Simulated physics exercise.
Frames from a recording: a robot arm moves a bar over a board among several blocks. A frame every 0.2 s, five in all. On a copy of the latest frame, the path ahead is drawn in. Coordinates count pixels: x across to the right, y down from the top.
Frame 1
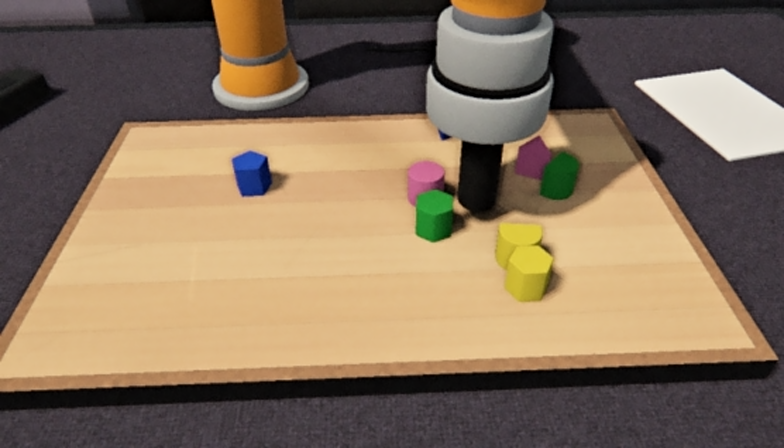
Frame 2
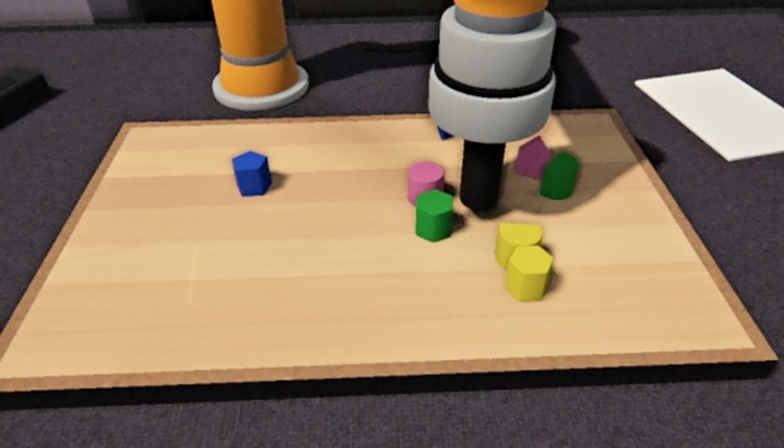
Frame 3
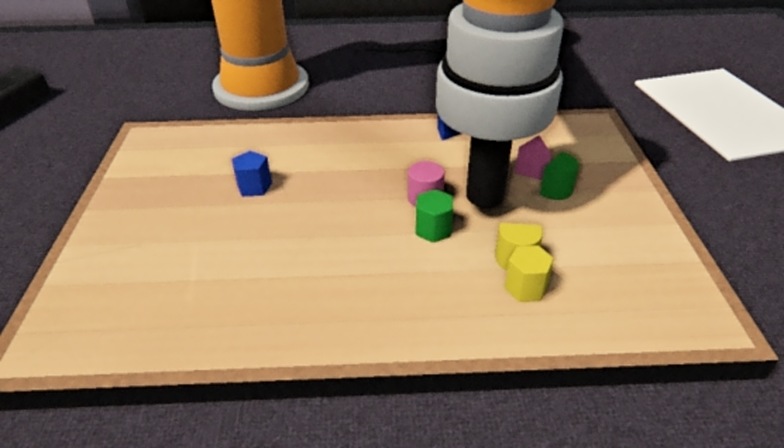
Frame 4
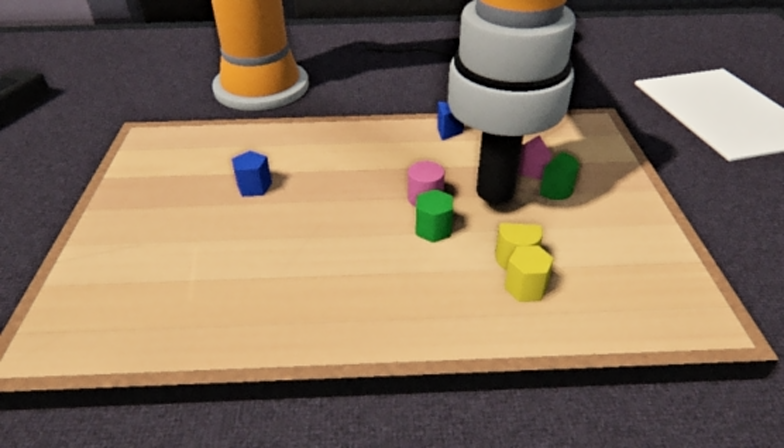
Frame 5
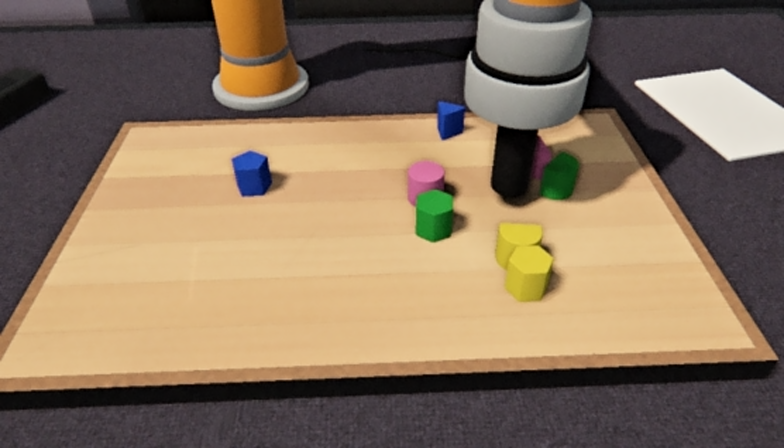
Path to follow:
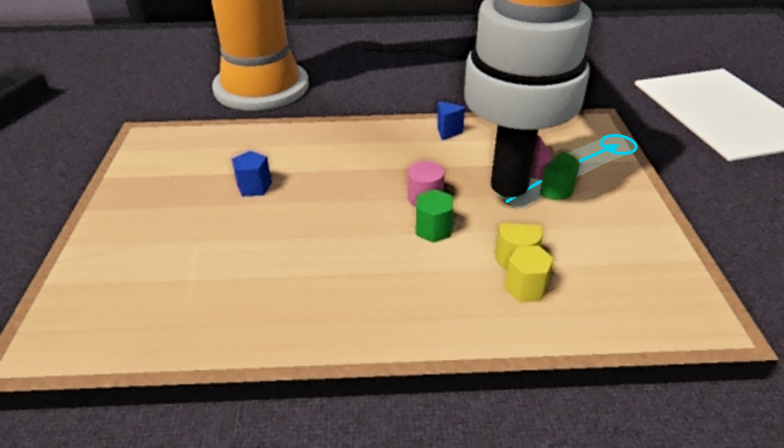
The robot arm's black bar starts between the pink round block and the green half-round block, barely shifting at first. It then slides a short way right and slightly toward the back, uncovering a blue block behind it and partly covering the pink three-sided block, while the blocks stay still.
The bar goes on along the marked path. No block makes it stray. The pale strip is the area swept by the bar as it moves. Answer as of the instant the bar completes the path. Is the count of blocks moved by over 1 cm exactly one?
I expect not.
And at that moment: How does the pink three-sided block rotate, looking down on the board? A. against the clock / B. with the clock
Choice A: Against the clock.
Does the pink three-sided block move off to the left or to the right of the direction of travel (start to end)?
It's pushed left.
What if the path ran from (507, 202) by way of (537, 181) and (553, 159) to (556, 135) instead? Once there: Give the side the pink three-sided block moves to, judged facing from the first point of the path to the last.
To the path's left.
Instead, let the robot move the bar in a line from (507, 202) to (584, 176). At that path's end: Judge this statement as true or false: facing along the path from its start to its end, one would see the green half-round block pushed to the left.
Verdict: False.
Path on the board, from (507, 202) through (545, 179) and (582, 160) to (619, 144).
On the path given first. One third of the way, bar at (547, 165); pink three-sided block at (544, 136), turned 40° anticlockwise; green half-round block at (579, 162).
Two thirds of the way, bar at (585, 146); pink three-sided block at (547, 130), turned 60° anticlockwise; green half-round block at (581, 161), turned 10° clockwise.
At the end, bar at (623, 131); pink circle in place; pink three-sided block at (547, 130), turned 60° anticlockwise; green half-round block at (581, 161), turned 10° clockwise.
